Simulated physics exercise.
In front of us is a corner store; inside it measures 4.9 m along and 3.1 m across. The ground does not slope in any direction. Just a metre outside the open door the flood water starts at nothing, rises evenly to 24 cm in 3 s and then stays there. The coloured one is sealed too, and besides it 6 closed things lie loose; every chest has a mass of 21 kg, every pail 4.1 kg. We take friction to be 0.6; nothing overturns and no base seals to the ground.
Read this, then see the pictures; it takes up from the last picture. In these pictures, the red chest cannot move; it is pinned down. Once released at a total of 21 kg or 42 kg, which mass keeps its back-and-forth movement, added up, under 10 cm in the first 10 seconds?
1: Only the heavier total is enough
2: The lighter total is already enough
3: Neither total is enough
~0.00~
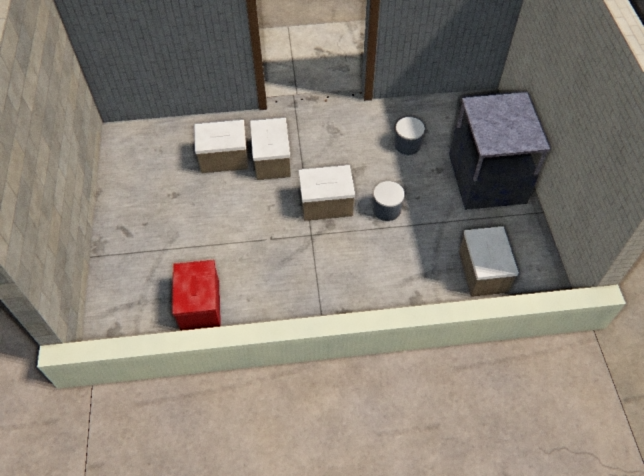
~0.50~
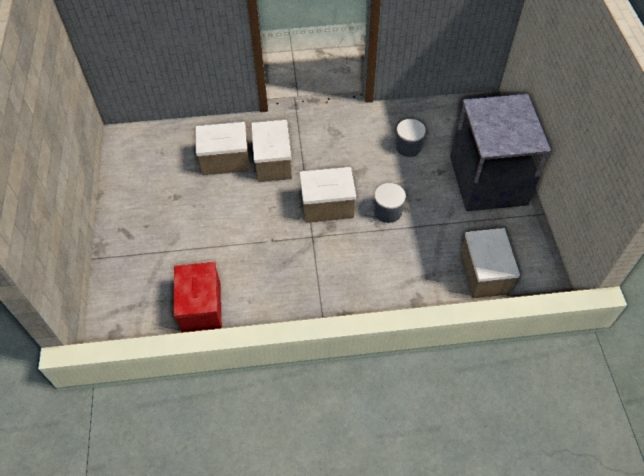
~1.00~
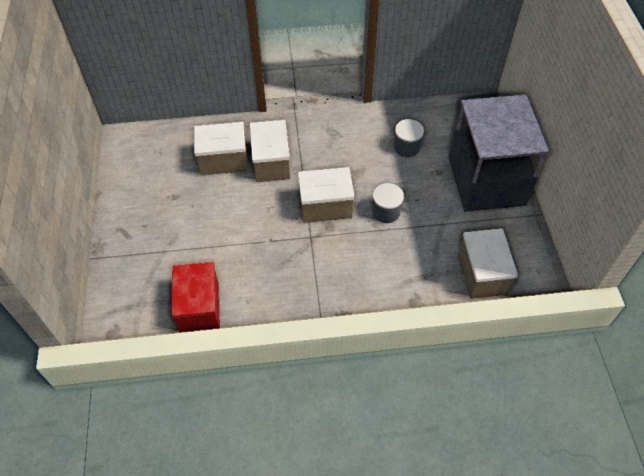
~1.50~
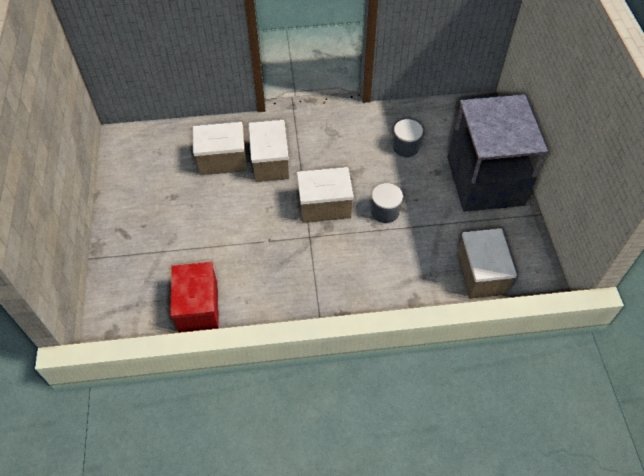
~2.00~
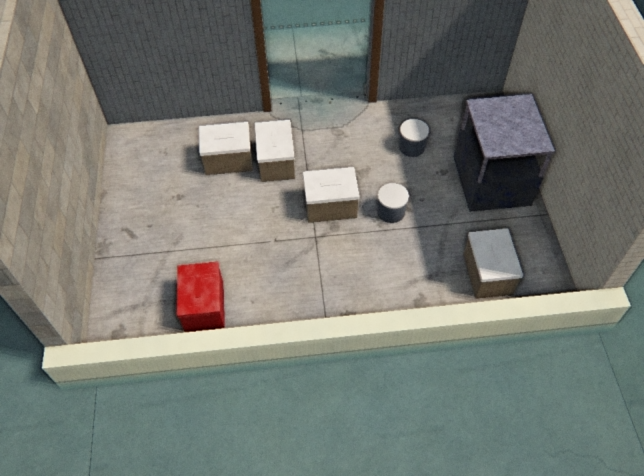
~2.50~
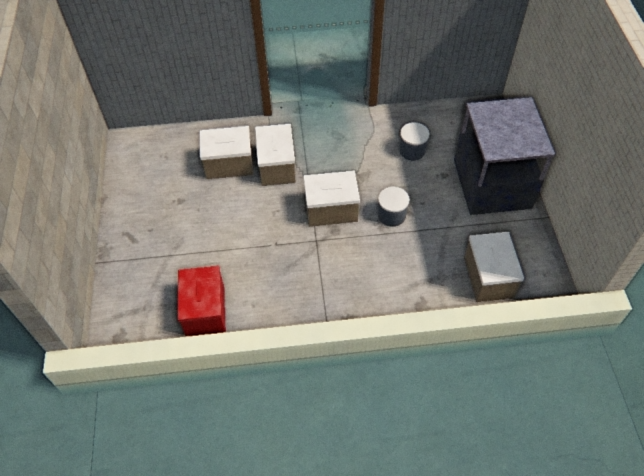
1, only the heavier total is enough.
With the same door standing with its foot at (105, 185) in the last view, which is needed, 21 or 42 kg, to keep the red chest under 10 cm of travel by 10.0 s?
Answer: The lower mass works.
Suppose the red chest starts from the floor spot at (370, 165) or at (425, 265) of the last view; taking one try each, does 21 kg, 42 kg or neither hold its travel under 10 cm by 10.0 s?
Well, first only the heavy mass succeeds, and next only the heavy mass succeeds.
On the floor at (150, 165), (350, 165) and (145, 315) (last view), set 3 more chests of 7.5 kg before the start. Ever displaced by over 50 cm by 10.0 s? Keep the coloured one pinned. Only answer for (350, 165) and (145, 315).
In turn: Past it, less.
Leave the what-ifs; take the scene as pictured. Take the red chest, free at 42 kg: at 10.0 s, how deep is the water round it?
About 12 cm.
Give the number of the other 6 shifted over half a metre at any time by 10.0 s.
The number is 4.
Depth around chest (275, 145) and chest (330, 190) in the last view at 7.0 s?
Depths: Near 9 cm, then near 14 cm.
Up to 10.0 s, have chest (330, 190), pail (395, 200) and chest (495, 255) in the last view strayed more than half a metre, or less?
In order: Above the mark, above the mark, above the mark.
After 3.5 s the red chest would be 0 cm from its start with 21 kg and 0 cm from its start with 42 kg; 0 cm of water round it then.
After 4.5 s the red chest would be 0 cm from its start with 21 kg and 0 cm from its start with 42 kg; 2 cm of water round it then.
After 7.0 s the red chest would be 7 cm from its start with 21 kg and 0 cm from its start with 42 kg; 7 cm of water round it then.
After 10.0 s the red chest would be 86 cm from its start with 21 kg and 4 cm from its start with 42 kg; 12 cm of water round it then.
